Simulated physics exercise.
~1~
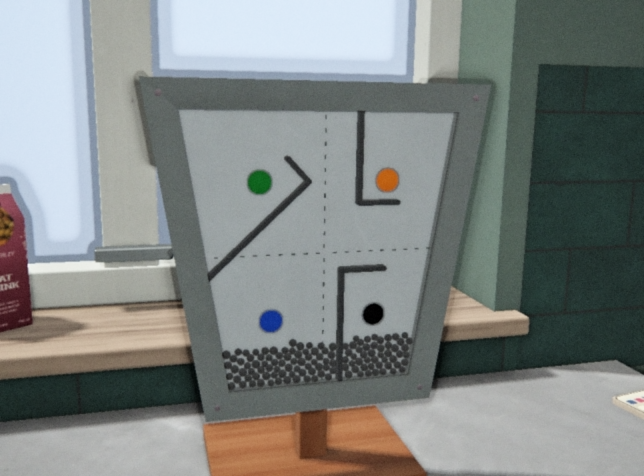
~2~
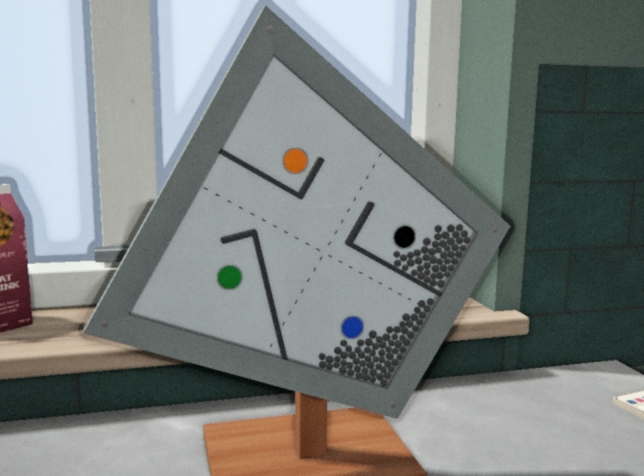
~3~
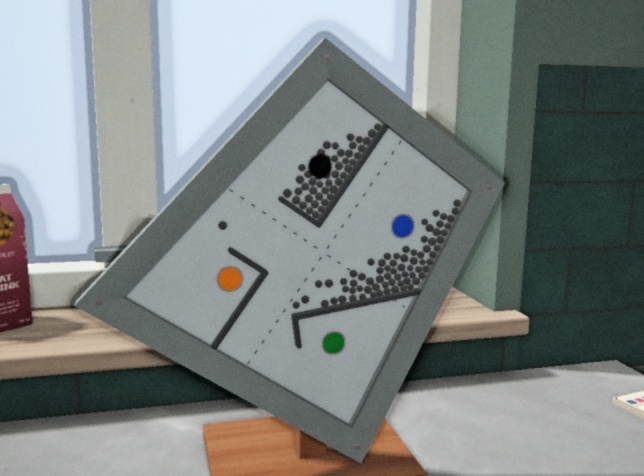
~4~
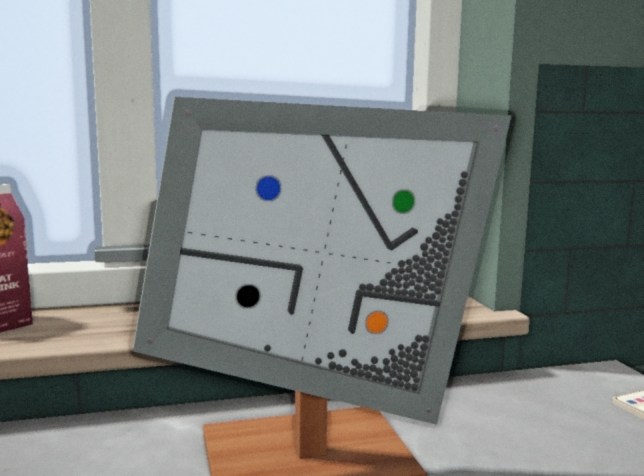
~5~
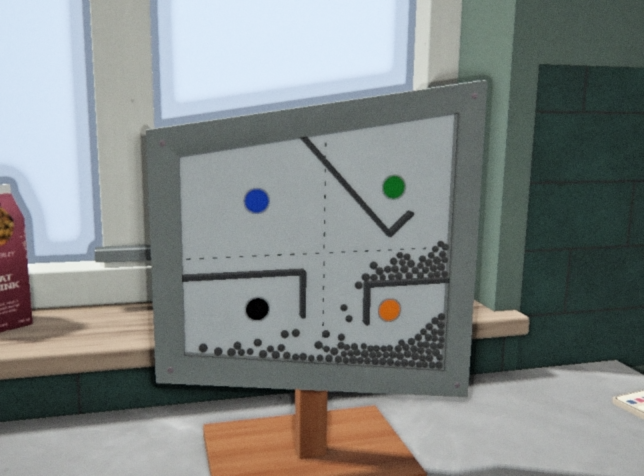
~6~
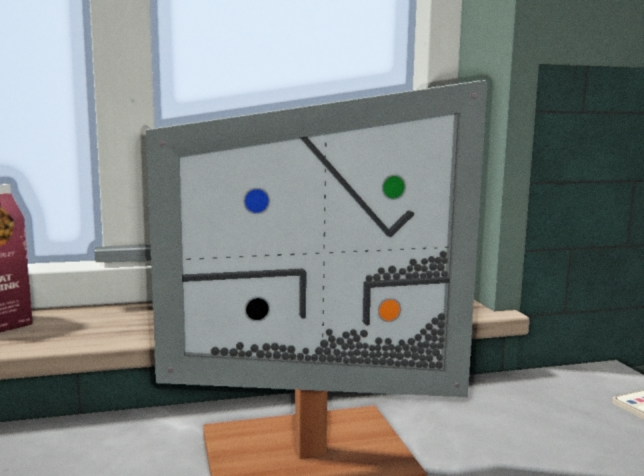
A grey-framed, tapering case with a pale face stands on a wooden base on a counter before a window, seen from the front by a still camera, with green tiles at right and a pink carton at left. Green, orange, blue and black stickers mark its quarters, and dark beads lie along the bottom. The case turns anticlockwise, and the beads slide to the lower right. It turns on, carrying beads up the right side beside black and blue, then spilling them down around orange. It stops on its side, most beads settling around orange and a few under black.
